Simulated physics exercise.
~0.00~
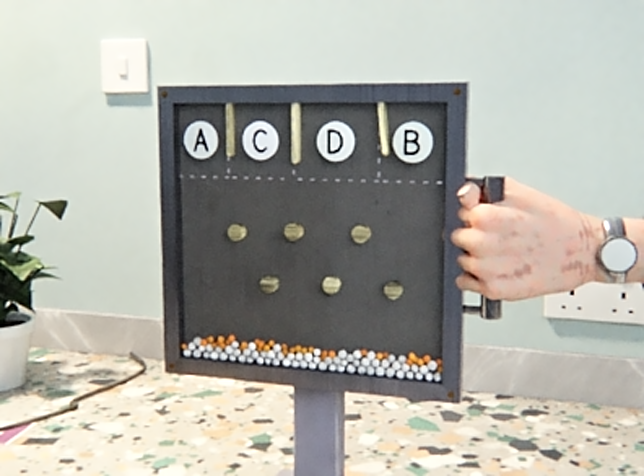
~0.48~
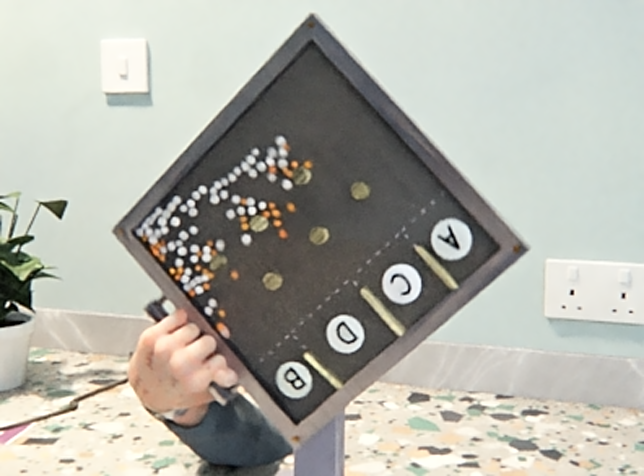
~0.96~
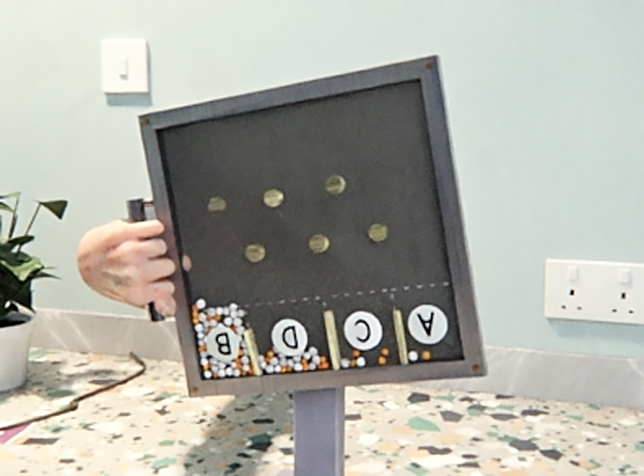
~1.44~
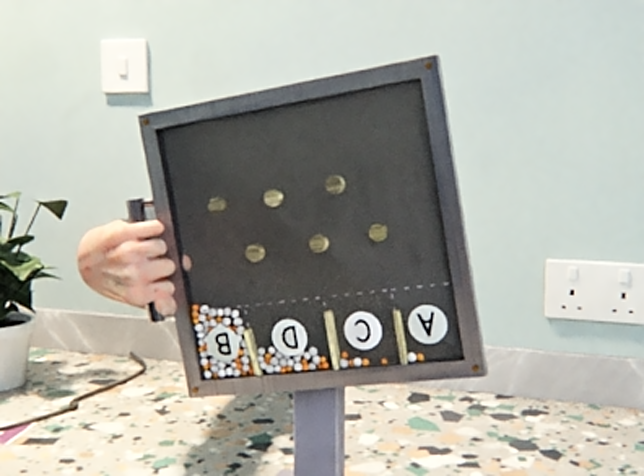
A hand flips the framed box nearly upside down, and most beads settle in pocket B.
